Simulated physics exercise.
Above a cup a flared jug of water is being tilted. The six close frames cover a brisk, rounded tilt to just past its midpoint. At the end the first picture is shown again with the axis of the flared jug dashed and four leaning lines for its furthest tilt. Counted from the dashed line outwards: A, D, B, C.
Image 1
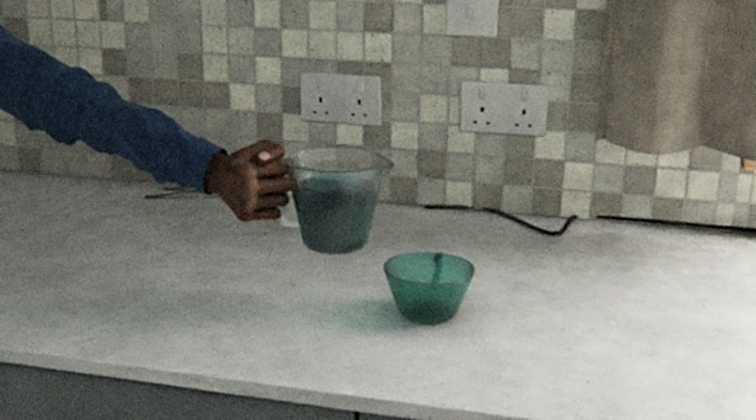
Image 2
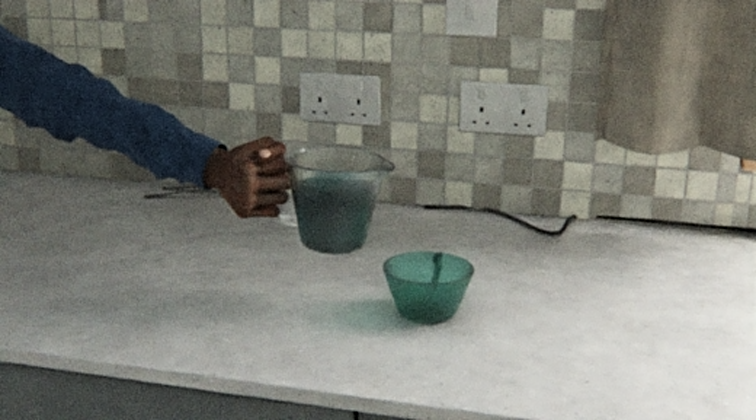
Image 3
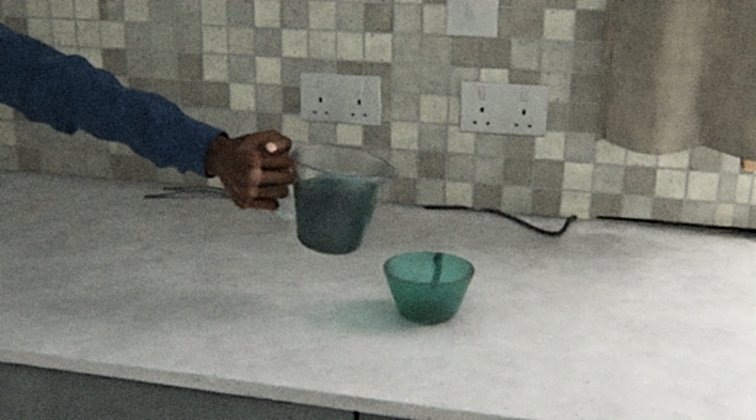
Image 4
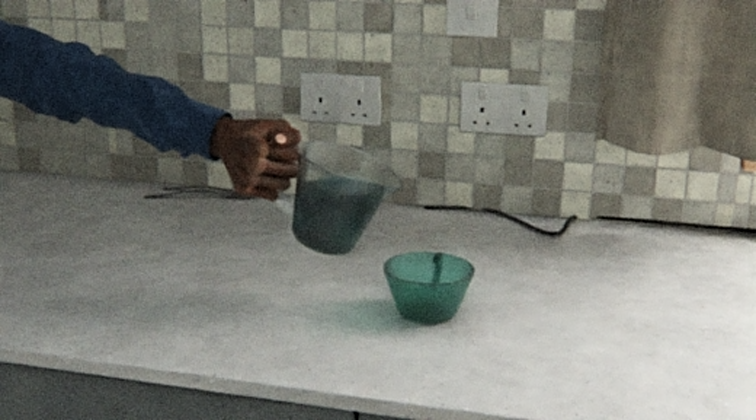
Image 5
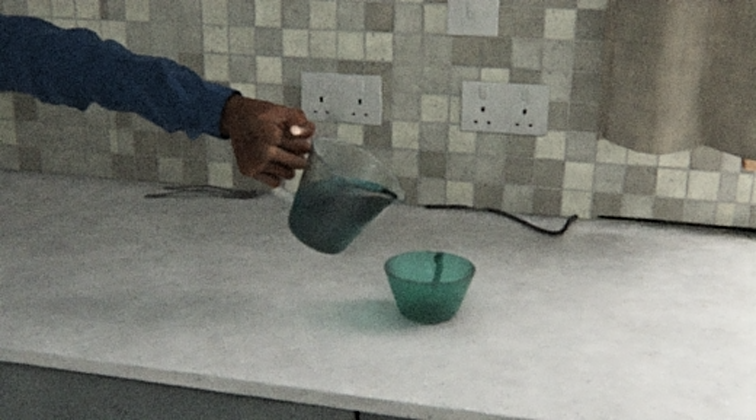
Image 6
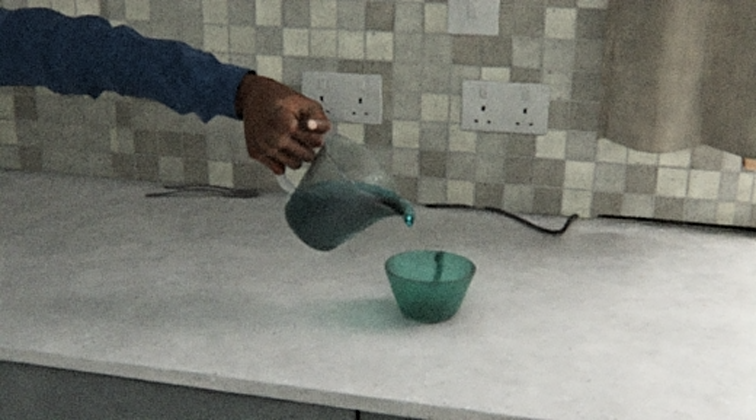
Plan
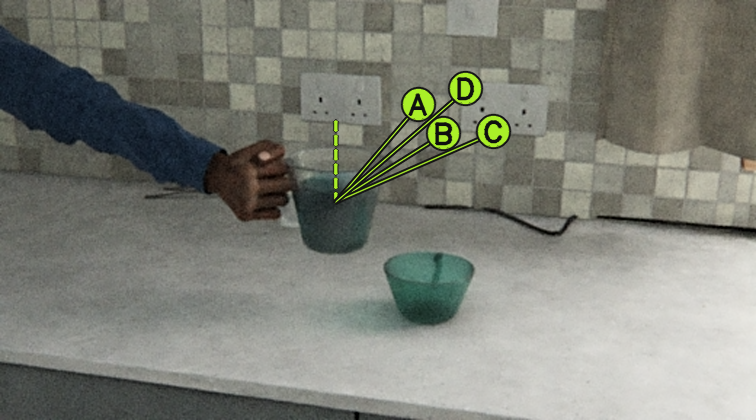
A hand tilting a clear jug of water rightward above a small green cup, water just starting over the lip.
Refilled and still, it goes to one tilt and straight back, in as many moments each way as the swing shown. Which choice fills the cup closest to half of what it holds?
The best tilt is B.
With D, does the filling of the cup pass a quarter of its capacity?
Yes, it does.
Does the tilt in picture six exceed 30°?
Yes.
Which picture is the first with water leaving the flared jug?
Picture 6.
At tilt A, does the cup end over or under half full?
Under half.
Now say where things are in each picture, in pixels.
In the first picture, upright, lip at (392, 166); rim of the cup round (429, 267); nothing has left yet.
In the second picture, tipped about 2°, lip at (393, 168); nothing has left yet.
In the third picture, tipped about 8°, lip at (397, 175); nothing has left yet.
In the fourth picture, tipped about 18°, lip at (401, 187); nothing has left yet.
In the fifth picture, tipped about 30°, lip at (405, 200); nothing has left yet.
In the sixth picture, tipped about 42°, lip at (405, 214); water is over the lip, down to (410, 224).
In lime, A at (407, 117); B at (429, 142); C at (478, 139); D at (453, 100).
With A, the cup ends with about 15 % of what it can hold.
With B, the cup ends with about 53 % of what it can hold; 4 % of the water is spilt.
With C, the cup ends with about 74 % of what it can hold; 6 % of the water is spilt.
With D, the cup ends with about 33 % of what it can hold.
